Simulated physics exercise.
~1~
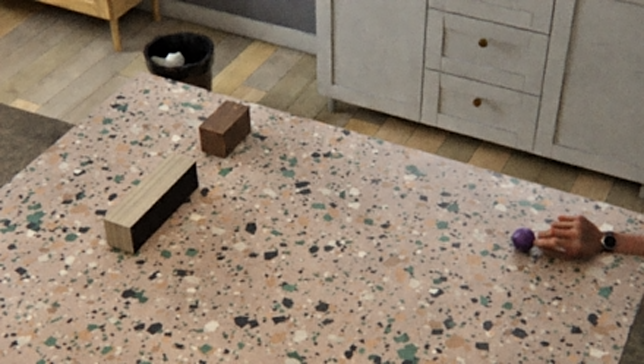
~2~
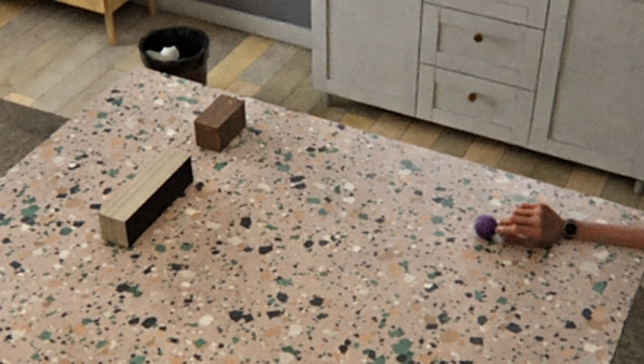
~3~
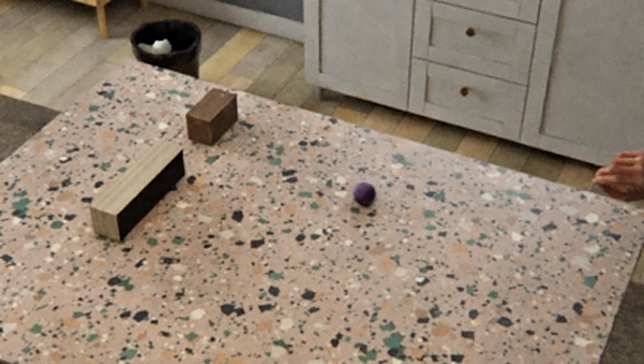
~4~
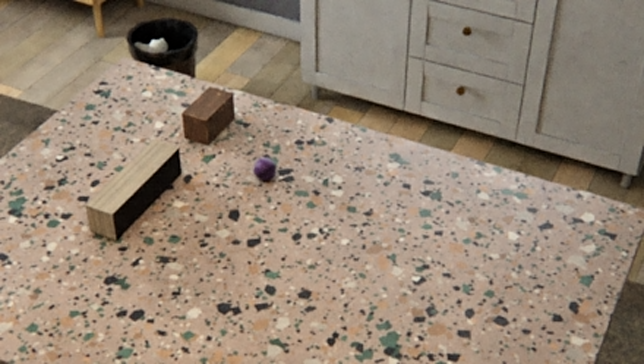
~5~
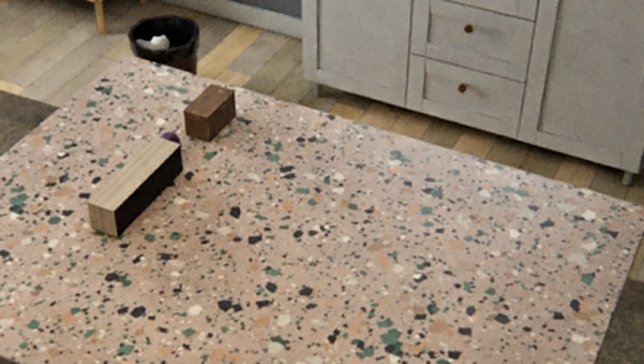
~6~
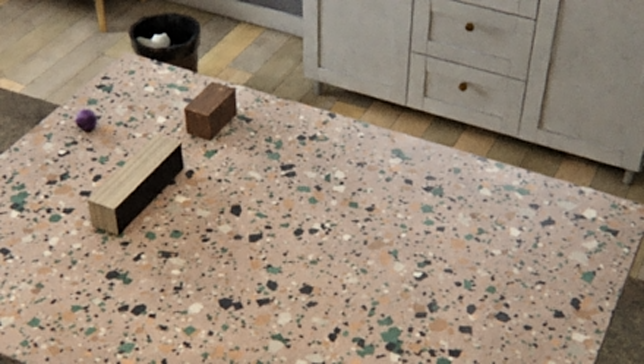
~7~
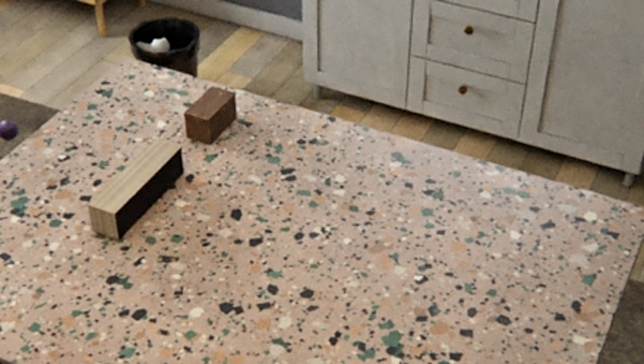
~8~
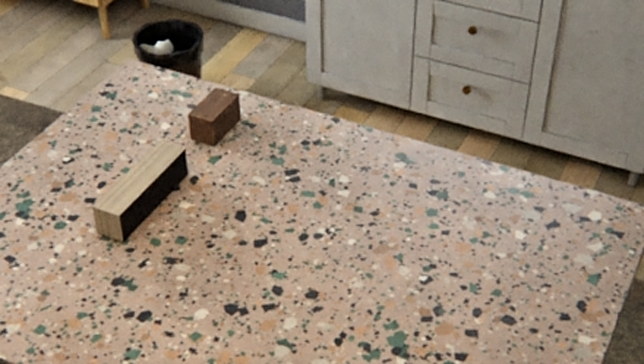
A small purple ball sits under a hand wearing a dark watch at the right side of a speckled pinkish terrazzo tabletop, seen from above at an angle by a slightly swaying camera. A long pale block with a black side and a smaller brown block stand toward the left, with grey cabinets and a black bin beyond. The hand sends the ball rolling left, lets go and draws back out of view. The ball travels to the gap, slips between the two blocks and emerges on the far side. It rolls off past the table's left edge and disappears, leaving both blocks unmoved.
